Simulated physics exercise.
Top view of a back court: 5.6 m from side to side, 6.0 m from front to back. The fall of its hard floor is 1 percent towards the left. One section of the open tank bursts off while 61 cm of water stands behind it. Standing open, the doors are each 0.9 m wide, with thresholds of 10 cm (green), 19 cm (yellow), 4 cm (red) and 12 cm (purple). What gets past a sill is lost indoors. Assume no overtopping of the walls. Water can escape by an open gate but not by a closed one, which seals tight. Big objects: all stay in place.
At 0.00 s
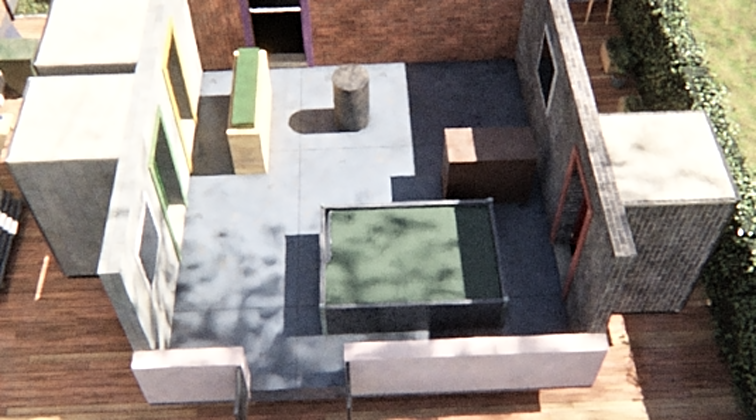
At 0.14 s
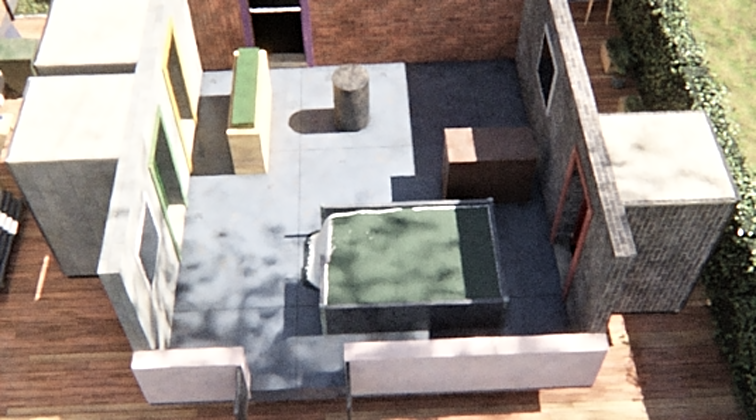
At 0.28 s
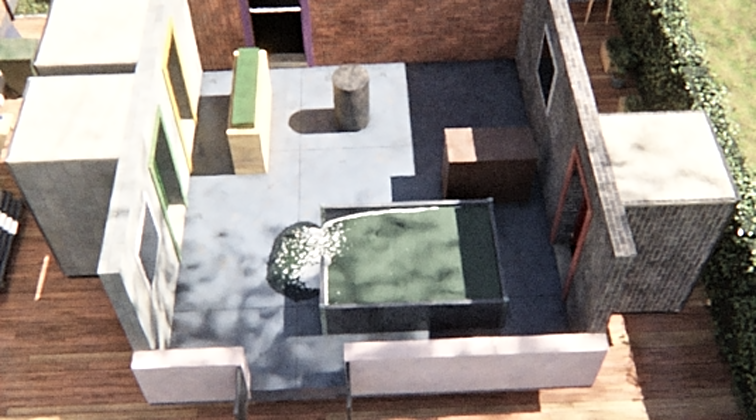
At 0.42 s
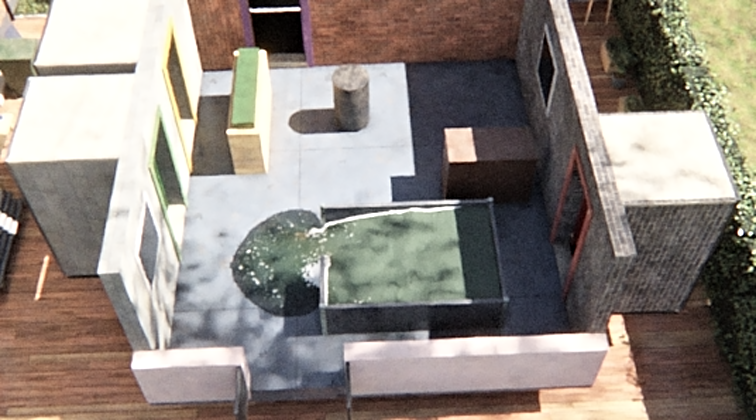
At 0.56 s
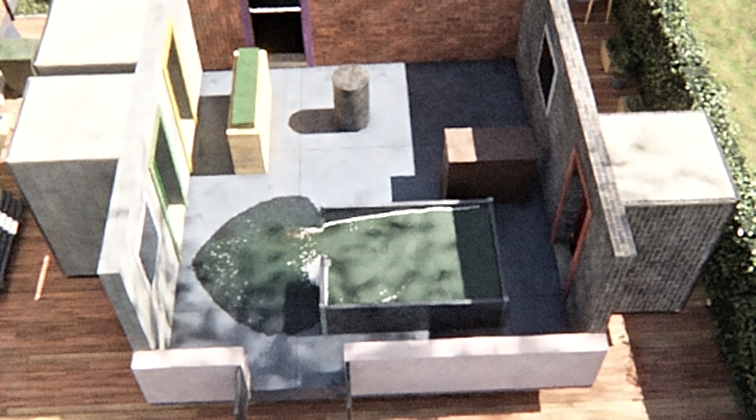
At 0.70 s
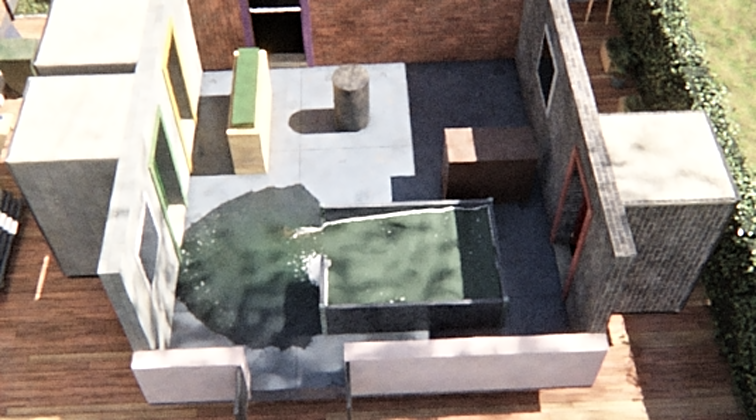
In a walled back court seen from above, an open tank of green water sits still on the grey floor beside a brown block. Water bursts from its left side in a white, foaming rush, then spreads leftward across the floor as a widening dark green pool, reaching close to the left wall.
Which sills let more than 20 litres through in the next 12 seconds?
At the green door it looks set to land over the limit; at the yellow door it looks set to land under the limit; at the red door it looks set to land under the limit; at the purple door it looks set to land under the limit.
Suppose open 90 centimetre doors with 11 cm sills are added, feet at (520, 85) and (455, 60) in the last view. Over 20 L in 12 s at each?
So the first one doesn't reach it, while the second one doesn't reach it.
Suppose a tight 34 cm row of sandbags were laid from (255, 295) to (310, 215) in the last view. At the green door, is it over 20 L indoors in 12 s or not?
Green: Within it.
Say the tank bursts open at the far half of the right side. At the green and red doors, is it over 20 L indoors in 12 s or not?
At green the amount is beneath the mark, while at red it is higher than the mark.
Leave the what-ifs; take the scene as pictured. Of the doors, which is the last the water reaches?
The red door.
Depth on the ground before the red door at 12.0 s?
The depth comes to around 4.0 centimetres.
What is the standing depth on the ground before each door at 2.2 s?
Centimetres: Green 28 / yellow 13 / red 0 / purple 0.
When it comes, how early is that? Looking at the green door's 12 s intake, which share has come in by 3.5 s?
About 65 per cent.
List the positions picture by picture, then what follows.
The open tank at (410, 255) is whole and still, 61 cm deep, in the first frame.
Water pours out at (326, 251) and has run 0.5 m, to (313, 286); typically 8 cm deep outside, 61 cm at the open tank's back, in the second frame.
The front is at (276, 284), 0.8 m from the gap at (326, 252); 0.8 m2 of floor is under water; 61 cm left at the back of the open tank, in the third frame.
The front is at (239, 275), 1.3 m from the gap at (326, 252); 1.7 m2 of floor is under water; 61 cm left at the back of the open tank, in the fourth frame.
Water pours out at (326, 251) and has run 1.9 m, to (200, 260); typically 5 cm deep outside, 61 cm at the open tank's back, in the fifth frame.
The front is at (183, 238), 2.2 m from the gap at (326, 251); 4.1 m2 of floor is under water; 59 cm left at the back of the open tank, in the sixth frame.
After 1.4 s water covers 20 % of the floor and is deepest (33 cm) near (313, 252); green door 22 cm at the sill, 40 L in, yellow door not reached, red door not reached, purple door not reached.
After 2.2 s water covers 30 % of the floor and is deepest (36 cm) near (168, 366); green door 28 cm at the sill, 125 L in, yellow door 13 cm at the sill, 0 L in, red door not reached, purple door not reached.
After 3.5 s water covers 40 % of the floor and is deepest (24 cm) near (166, 378); green door 21 cm at the sill, 225 L in, yellow door 11 cm at the sill, 0 L in, red door not reached, purple door 6 cm at the sill, 0 L in.
After 7.0 s water covers 75 % of the floor and is deepest (20 cm) near (202, 74); green door 14 cm at the sill, 327 L in, yellow door 14 cm at the sill, 1 L in, red door 3 cm at the sill, 0 L in, purple door 9 cm at the sill, 0 L in.
After 12.0 s water covers 100 % of the floor and is deepest (12 cm) near (201, 89); green door 10 cm at the sill, 350 L in, yellow door 10 cm at the sill, 1 L in, red door 4 cm at the sill, 0 L in, purple door 6 cm at the sill, 0 L in.
